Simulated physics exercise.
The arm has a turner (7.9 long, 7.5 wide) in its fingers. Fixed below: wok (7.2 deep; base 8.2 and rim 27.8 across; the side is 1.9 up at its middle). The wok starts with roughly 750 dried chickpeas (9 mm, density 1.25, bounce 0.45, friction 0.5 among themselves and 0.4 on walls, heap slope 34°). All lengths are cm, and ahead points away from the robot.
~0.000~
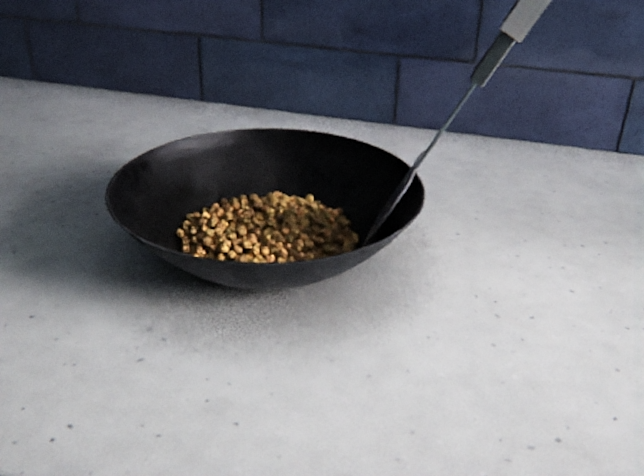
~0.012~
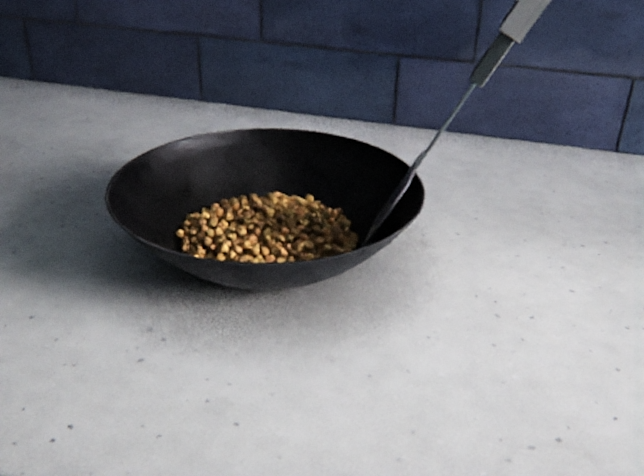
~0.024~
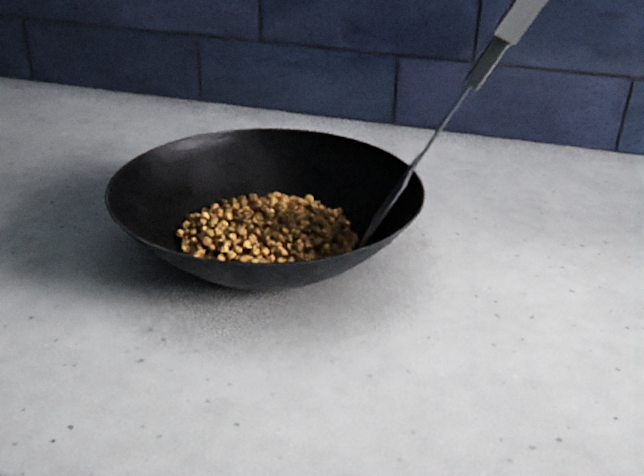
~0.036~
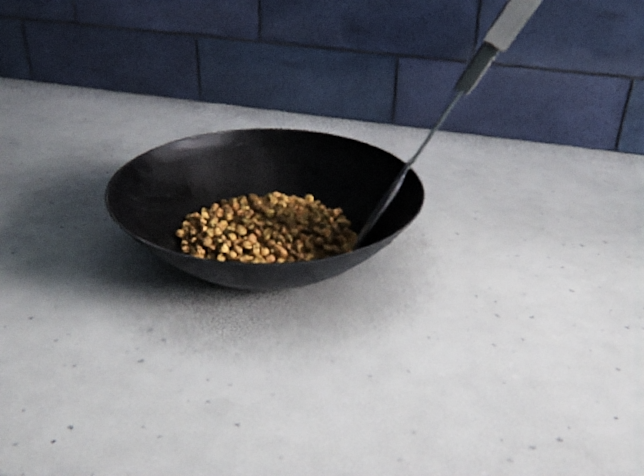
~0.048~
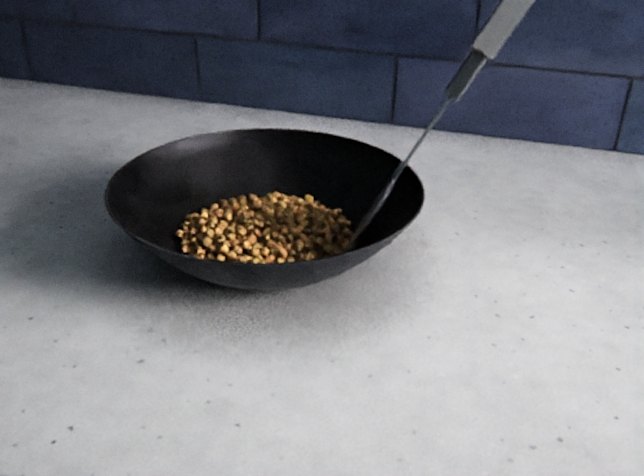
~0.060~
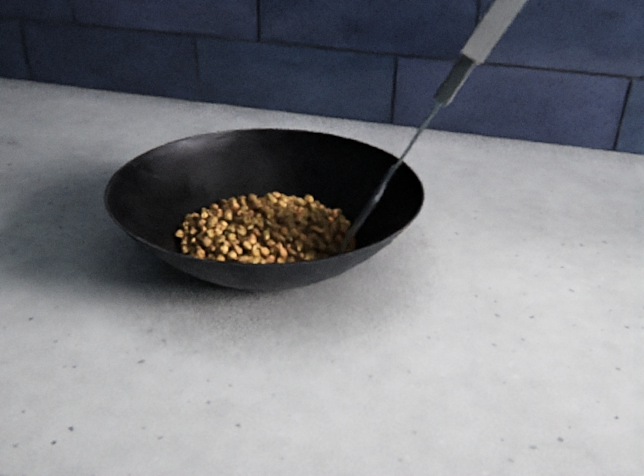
On a pale speckled countertop before dark blue tiles, a wide black wok holds a heap of small golden-brown chickpeas, with a turner leaning in from the upper right. The turner stays nearly still at first, then slides slightly left toward the heap, which barely changes.
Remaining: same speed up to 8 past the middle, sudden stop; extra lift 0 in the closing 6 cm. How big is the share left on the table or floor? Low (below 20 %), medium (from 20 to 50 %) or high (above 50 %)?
A low share, below 20 %, ends on the table or floor.
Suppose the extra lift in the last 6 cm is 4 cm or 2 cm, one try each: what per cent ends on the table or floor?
About 10 and 10 per cent.
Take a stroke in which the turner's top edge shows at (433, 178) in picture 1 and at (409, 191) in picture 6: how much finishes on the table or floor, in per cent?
Some 0 per cent.
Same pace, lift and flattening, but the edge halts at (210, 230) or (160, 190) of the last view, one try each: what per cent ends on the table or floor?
About 0 and 30 per cent.
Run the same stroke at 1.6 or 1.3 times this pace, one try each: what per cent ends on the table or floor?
Some 25 and 15 per cent.
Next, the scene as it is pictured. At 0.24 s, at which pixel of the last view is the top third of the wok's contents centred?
Near (189, 201).
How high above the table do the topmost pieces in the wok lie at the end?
Roughly 8.0 cm.
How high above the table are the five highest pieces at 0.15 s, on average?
Roughly 5 cm.
After 0.15 s, sloping 63°, highest piece 6 above the table; 754 in the wok.
After 0.24 s, sloping 63°, highest piece 6 above the table; 754 in the wok.
After 0.48 s, sloping 63°, highest piece 8 above the table; 692 in the wok, 56 on the table or floor, 6 on the blade or in flight.
After 1.53 s, sloping 63°, highest piece 8 above the table; 691 in the wok, 63 on the table or floor.
At rest, 691 in the wok, 63 on the table or floor. That is 8 % on the table or floor.
